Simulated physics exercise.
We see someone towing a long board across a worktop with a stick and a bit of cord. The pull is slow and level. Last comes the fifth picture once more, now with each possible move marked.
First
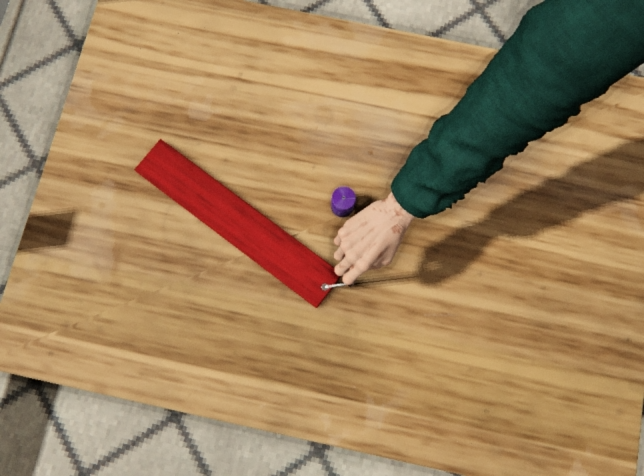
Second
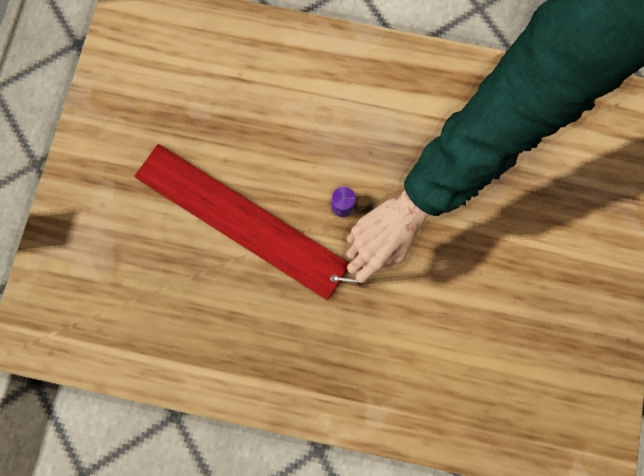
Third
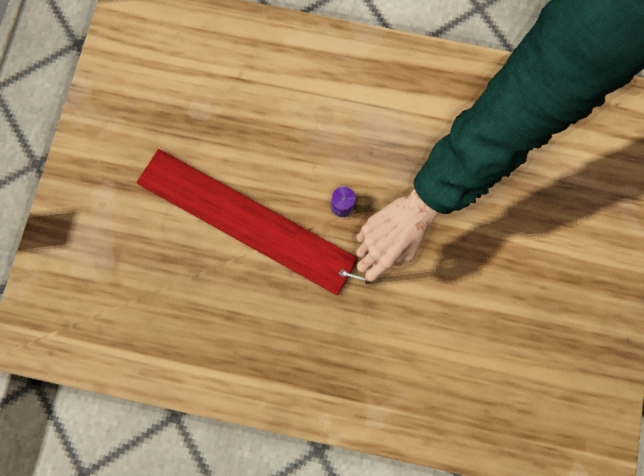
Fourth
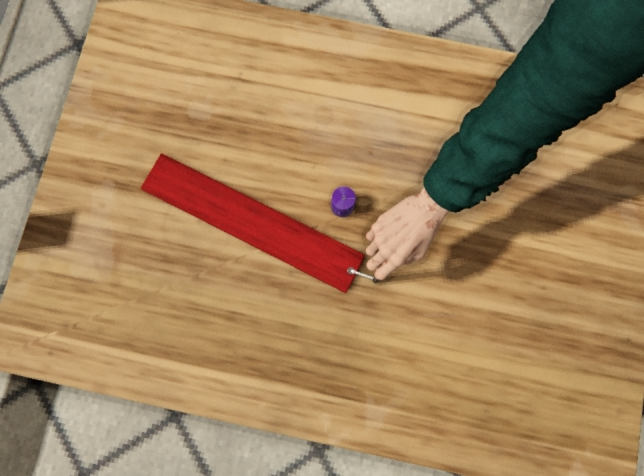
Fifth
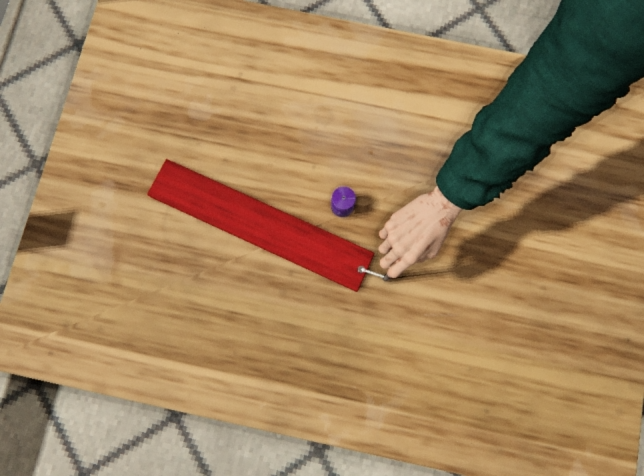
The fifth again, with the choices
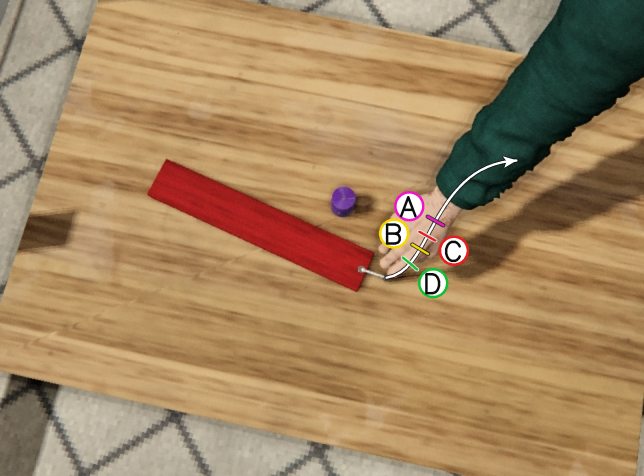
A red board swings slightly and slides right as a green-sleeved hand slowly pulls its end.
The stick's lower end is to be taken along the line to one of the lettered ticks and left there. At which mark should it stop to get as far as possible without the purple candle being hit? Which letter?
As far as tick B.
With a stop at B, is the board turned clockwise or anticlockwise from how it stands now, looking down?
For that mark, anticlockwise.
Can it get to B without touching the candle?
Yes.
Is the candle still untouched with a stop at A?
No.
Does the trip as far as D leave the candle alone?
Yes.
On the marked copy, A at (436, 221); B at (420, 249); C at (427, 236); D at (410, 263); the route from (387, 278) via (446, 204) to (517, 160).
Taking B. A third of the way, foot of the stick (400, 273), middle of the board (270, 226).
Two thirds of the way, foot of the stick (413, 260), middle of the board (279, 226).
When it is over, foot of the stick (420, 249), middle of the board (285, 225); nothing has been touched.
As for the rest, A is too far, the candle has been hit; C is too far, the candle has been hit; D is safe but short.
